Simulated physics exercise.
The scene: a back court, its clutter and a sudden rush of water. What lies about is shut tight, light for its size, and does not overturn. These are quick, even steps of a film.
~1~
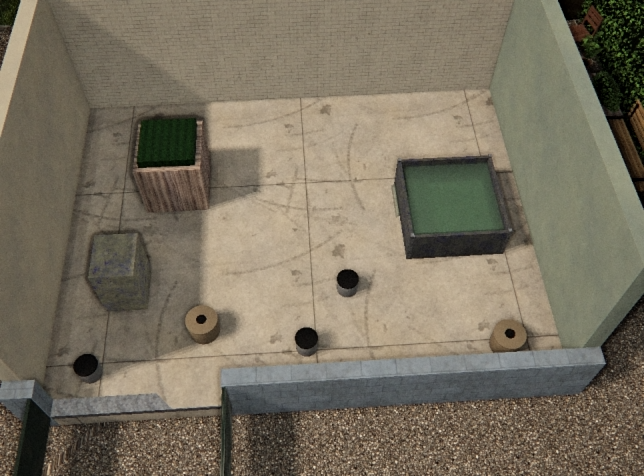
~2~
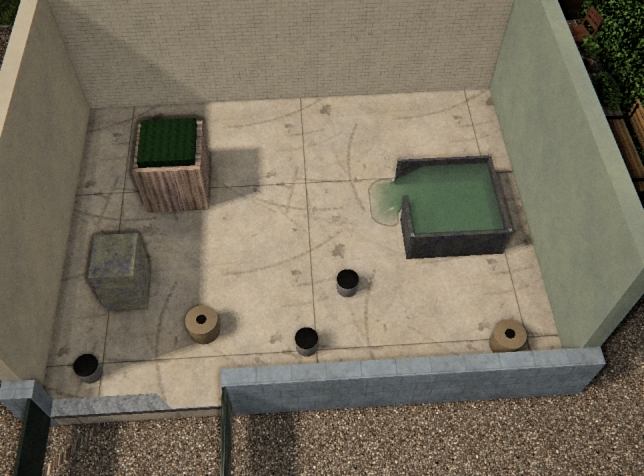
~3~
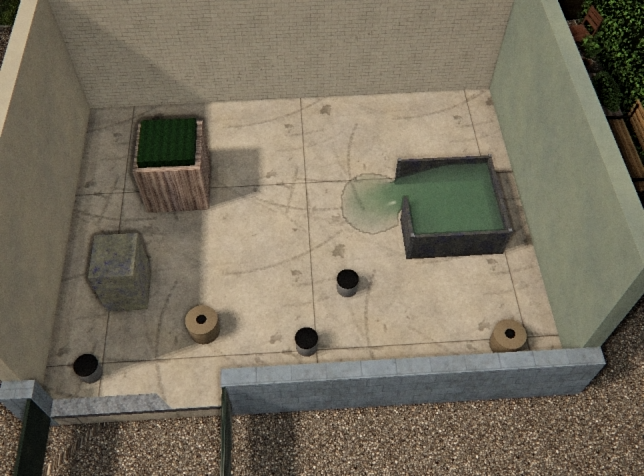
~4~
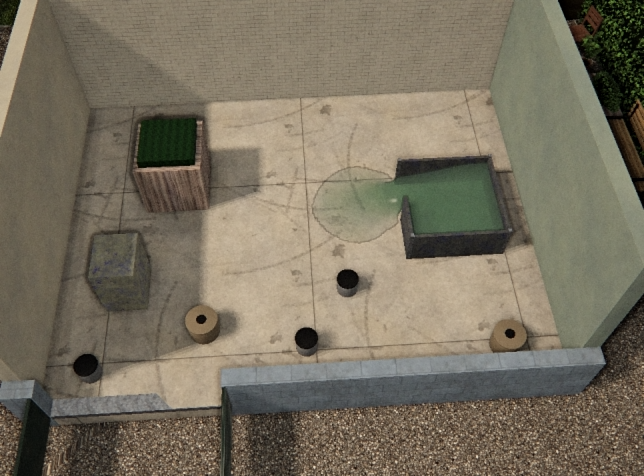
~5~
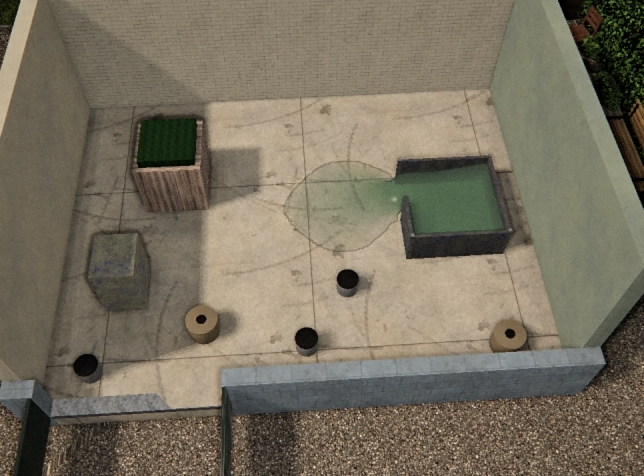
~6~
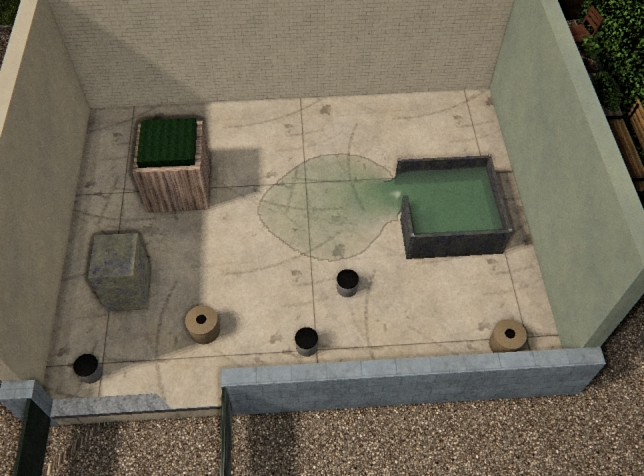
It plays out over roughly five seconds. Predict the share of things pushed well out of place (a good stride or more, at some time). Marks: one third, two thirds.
Share: Not even a third.
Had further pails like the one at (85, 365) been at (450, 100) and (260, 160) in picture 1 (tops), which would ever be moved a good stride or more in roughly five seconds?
As listed: Not that far, moved that far.
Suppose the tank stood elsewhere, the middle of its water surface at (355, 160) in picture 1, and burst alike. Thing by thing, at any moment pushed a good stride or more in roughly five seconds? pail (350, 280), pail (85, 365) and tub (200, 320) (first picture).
As listed: Short of that, no, that far or more.
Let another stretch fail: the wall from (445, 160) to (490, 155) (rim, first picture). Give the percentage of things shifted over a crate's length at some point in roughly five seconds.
Some 0 per cent.
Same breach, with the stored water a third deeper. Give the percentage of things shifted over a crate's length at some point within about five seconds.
Near 20 in a hundred.
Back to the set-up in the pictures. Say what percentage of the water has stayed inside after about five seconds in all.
Some 96 per cent.
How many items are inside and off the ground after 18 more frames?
0 of them.
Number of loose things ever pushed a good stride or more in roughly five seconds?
I count 1.
A moment on, 0 of 5 are well off their spots; 0 afloat.
Next, 0 of 5 are well off their spots; 0 afloat.
Later, 0 of 5 are well off their spots; 0 afloat.
In the end, 1 of 5 are well off their spots, and 1 have been at some point; 0 afloat.
